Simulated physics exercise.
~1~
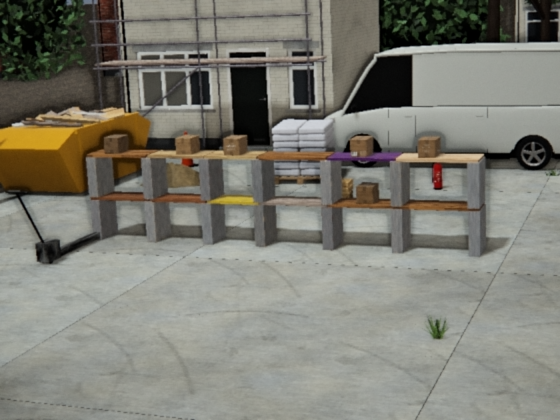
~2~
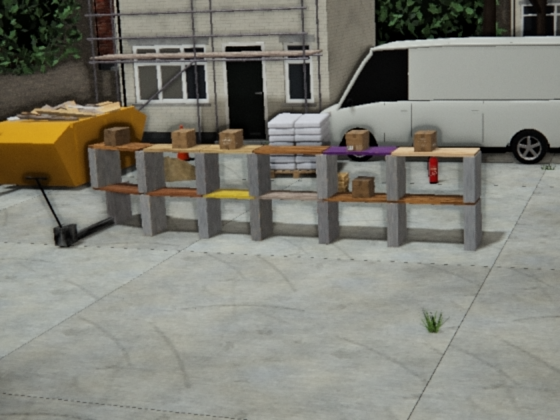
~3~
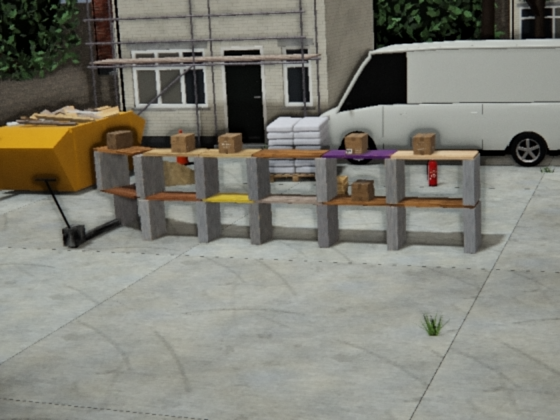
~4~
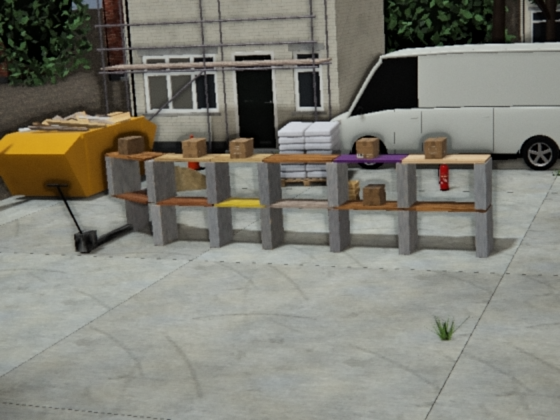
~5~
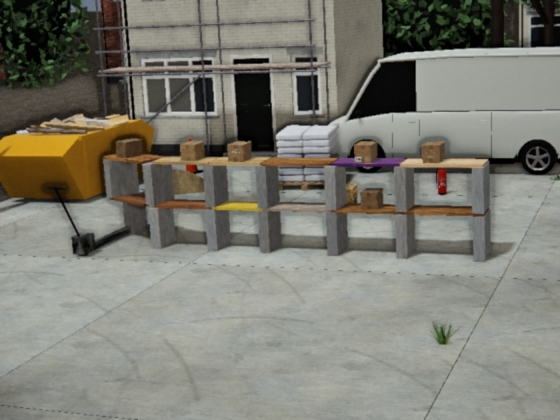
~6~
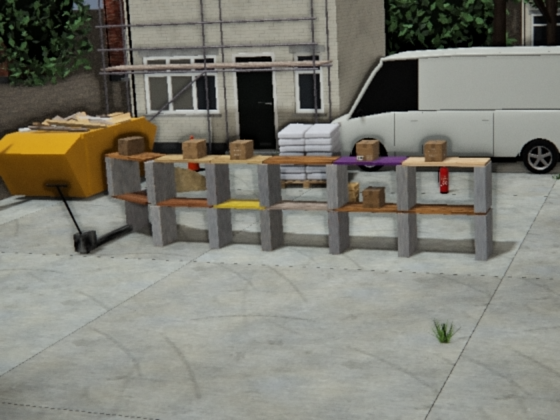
A long two-tier row of grey uprights and boards, with cartons on it, stood in a paved yard as a low jack pushed a short way against its left end and stopped, and nothing fell, the yellow and purple boards staying in place.
